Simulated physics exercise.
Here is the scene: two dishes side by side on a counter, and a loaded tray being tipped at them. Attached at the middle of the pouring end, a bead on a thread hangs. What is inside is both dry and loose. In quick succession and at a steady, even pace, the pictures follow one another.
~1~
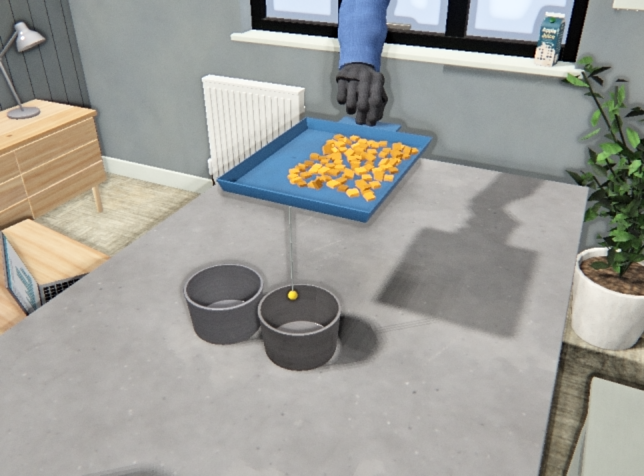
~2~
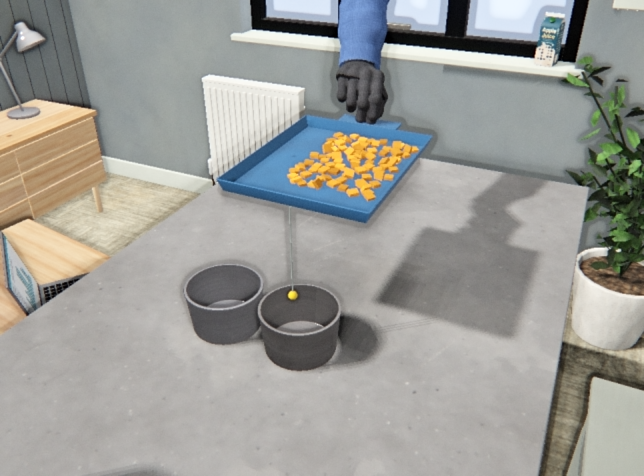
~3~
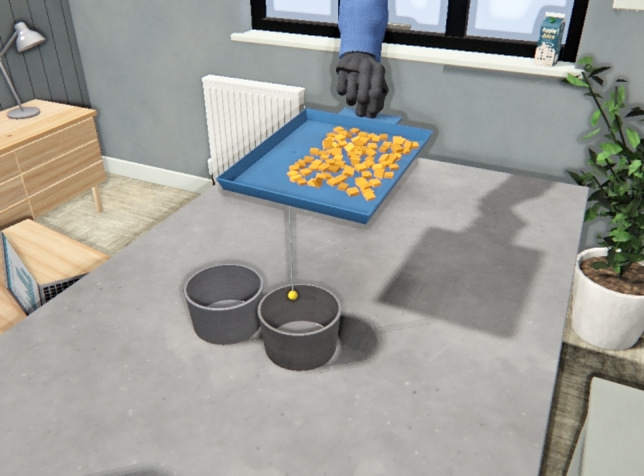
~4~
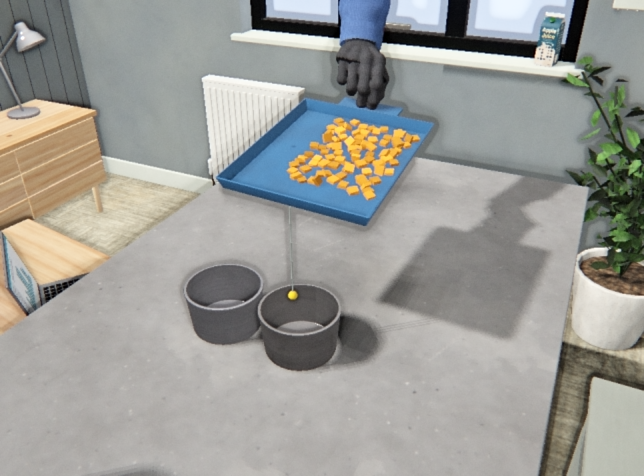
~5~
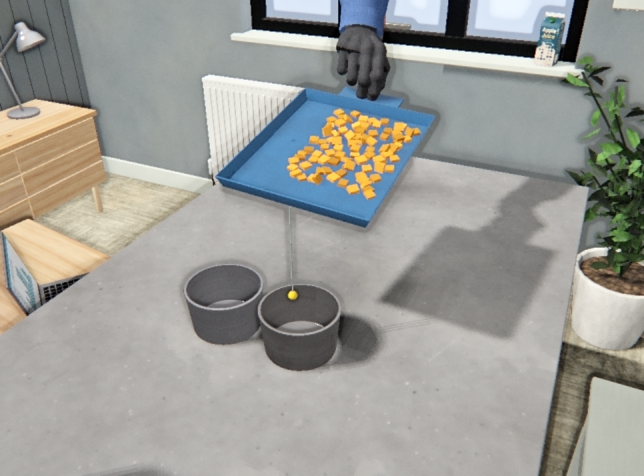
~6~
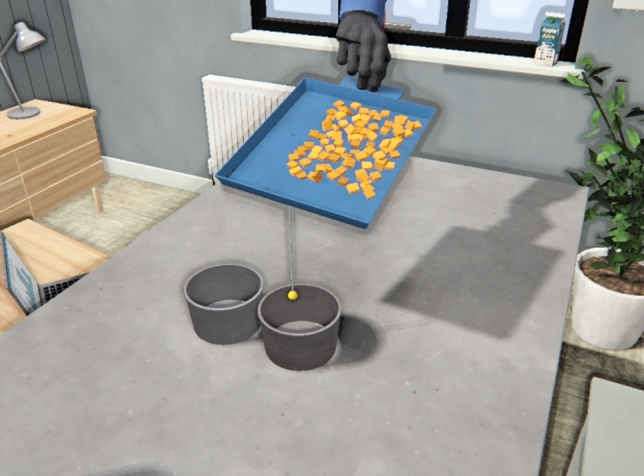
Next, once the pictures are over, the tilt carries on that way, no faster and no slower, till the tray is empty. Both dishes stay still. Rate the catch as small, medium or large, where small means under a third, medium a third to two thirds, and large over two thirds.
Small.
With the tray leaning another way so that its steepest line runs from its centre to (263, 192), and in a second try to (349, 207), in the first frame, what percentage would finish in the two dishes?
Somewhere close to 80 % the first time, 10 % the second.
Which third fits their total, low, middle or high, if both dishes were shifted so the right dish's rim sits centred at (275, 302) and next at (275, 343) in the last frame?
To begin with: Below one third; after that: Less than a third.
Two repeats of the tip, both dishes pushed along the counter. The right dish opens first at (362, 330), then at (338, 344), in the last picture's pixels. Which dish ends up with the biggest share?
In turn: The dish on the right-hand side, then the dish on the right-hand side.
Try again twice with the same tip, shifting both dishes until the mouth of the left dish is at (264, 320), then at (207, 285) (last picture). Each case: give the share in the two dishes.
About 80 per cent, then about 10 per cent.
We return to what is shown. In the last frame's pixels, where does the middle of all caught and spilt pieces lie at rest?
It settles centred around (346, 373).
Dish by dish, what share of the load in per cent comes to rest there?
Left 0 per cent, right 20 per cent.
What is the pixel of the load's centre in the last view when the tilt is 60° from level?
Mark it at roughly (345, 210) in the final frame.
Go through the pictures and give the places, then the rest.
Corners of the pouring end at (223, 178) and (366, 209), level; middle of the load at (355, 163), small crackers; left dish at (204, 322); right dish at (281, 348); bead on its thread at (293, 295), in the first frame.
Corners of the pouring end at (223, 178) and (366, 210), level; middle of the load at (355, 162), in the second frame.
Corners of the pouring end at (222, 177) and (366, 211), tipped barely, lowest at the right corner; middle of the load at (355, 159), in the third frame.
Corners of the pouring end at (222, 176) and (366, 214), tipped a little, lowest at the right corner; middle of the load at (355, 154), in the fourth frame.
Corners of the pouring end at (222, 175) and (366, 216), tipped a little, lowest at the right corner; middle of the load at (355, 149), in the fifth frame.
Corners of the pouring end at (221, 174) and (366, 218), tipped clearly, lowest at the right corner; middle of the load at (356, 144); left dish at (204, 322); right dish at (281, 348), in the sixth frame.
Soon after the last picture, tray tipped steeply; nearly all on the tray; a stray few outside both; a small part in the air.
A little later, tray tipped right over; a small part on the tray; a small part in the right dish; about a quarter outside both; about half in the air.
Later still, tray tipped past a quarter turn; about a quarter in the right dish; most outside both.
At rest, tray tipped past a quarter turn; about a quarter in the right dish; none in the left dish; most outside both.
